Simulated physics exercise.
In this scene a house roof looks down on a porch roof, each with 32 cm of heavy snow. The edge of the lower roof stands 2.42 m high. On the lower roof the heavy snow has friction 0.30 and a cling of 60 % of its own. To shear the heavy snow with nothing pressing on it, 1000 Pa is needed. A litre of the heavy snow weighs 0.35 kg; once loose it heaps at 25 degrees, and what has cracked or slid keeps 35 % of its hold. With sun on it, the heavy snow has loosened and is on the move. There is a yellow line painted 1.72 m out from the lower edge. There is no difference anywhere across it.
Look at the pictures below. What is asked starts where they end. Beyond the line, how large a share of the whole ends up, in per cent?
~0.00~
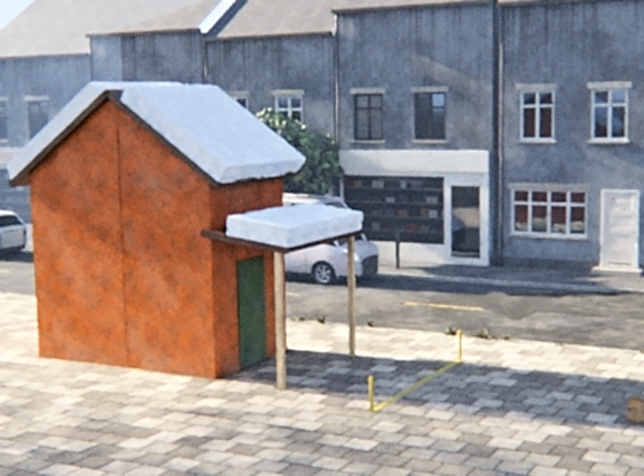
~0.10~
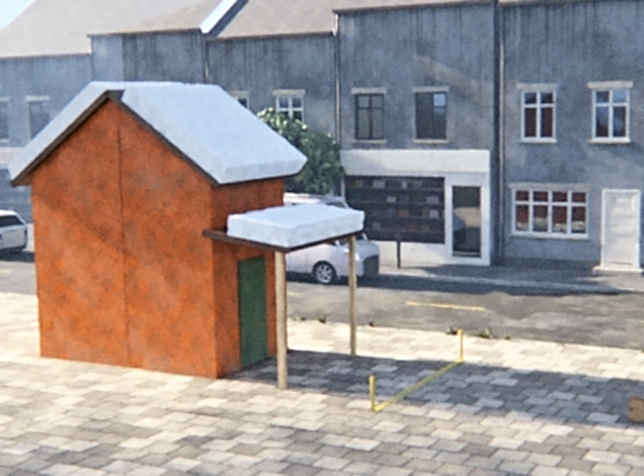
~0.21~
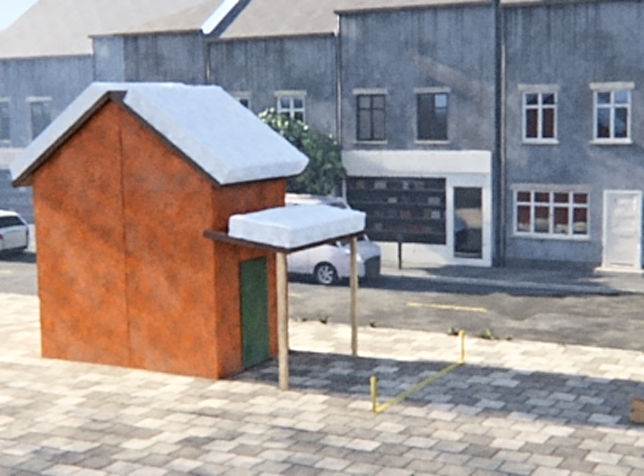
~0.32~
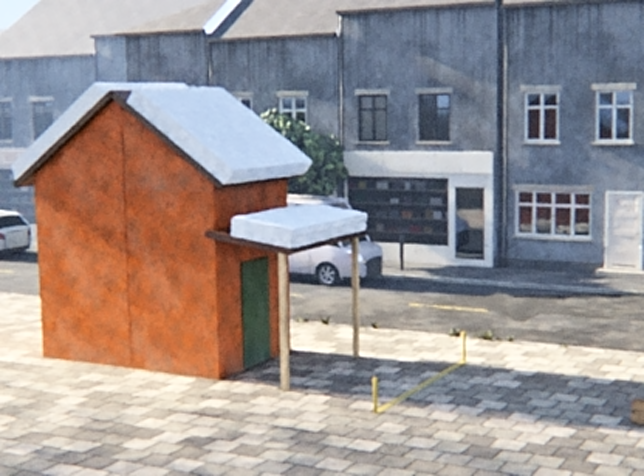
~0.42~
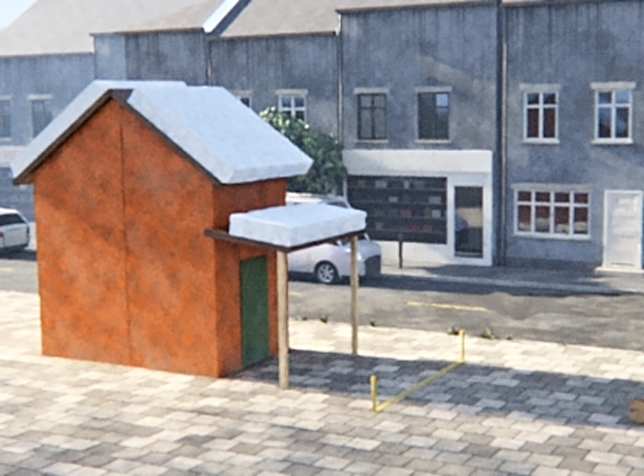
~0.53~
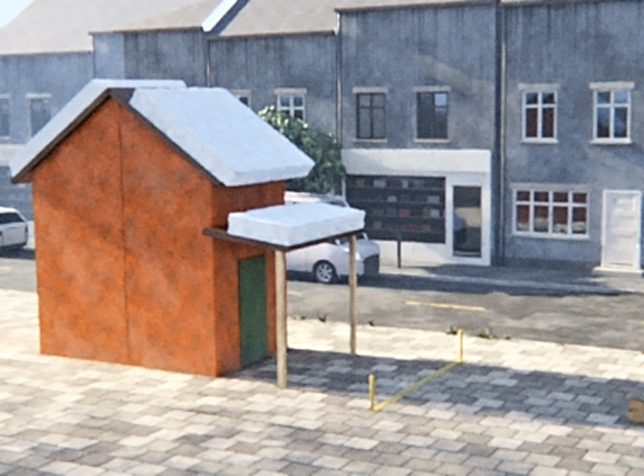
Roughly 0 per cent.
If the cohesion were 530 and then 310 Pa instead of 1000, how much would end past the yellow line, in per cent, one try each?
The answers, in order, are 12 % and 25 %.
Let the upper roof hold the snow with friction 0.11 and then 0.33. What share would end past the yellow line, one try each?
I'd expect around 20 percent, then around 7 percent.
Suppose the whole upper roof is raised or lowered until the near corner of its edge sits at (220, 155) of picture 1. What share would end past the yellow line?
I'd put it at close to 12 percent.
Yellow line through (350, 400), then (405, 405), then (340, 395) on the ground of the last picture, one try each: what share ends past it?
7 %, 0 %, 14 %.
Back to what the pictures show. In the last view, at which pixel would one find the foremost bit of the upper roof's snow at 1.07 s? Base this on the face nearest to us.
Look roughly at (252, 205).
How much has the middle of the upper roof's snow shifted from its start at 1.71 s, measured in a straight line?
It has shifted some 1.6 m.
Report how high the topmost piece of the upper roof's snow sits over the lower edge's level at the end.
About 0.8 m above the lower edge.
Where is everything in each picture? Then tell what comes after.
The first picture shows front end of the heavy snow at (219, 165).
The second picture shows front end of the heavy snow at (220, 166), its middle shifted 7 mm.
The third picture shows front end of the heavy snow at (222, 167), its middle shifted 2.7 cm, 1 % of it past the upper edge, in one piece.
The fourth picture shows front end of the heavy snow at (226, 180), its middle shifted 6.2 cm, 3 % of it past the upper edge, in one piece.
The fifth picture shows front end of the heavy snow at (227, 169), its middle shifted 11 cm, 5 % of it past the upper edge, in one piece.
The sixth picture shows front end of the heavy snow at (228, 169), its middle shifted 18 cm, 8 % of it past the upper edge, in one piece.
By 1.07 s, none is below the lower edge and 0 % is past the line.
By 1.71 s, none is below the lower edge and 0 % is past the line.
By 2.36 s, 11 % is below the lower edge and 0 % is past the line.
By 3.00 s, 23 % is below the lower edge and 0 % is past the line.
By 5.90 s, at the end, 45 % is below the lower edge and 0 % is past the line.
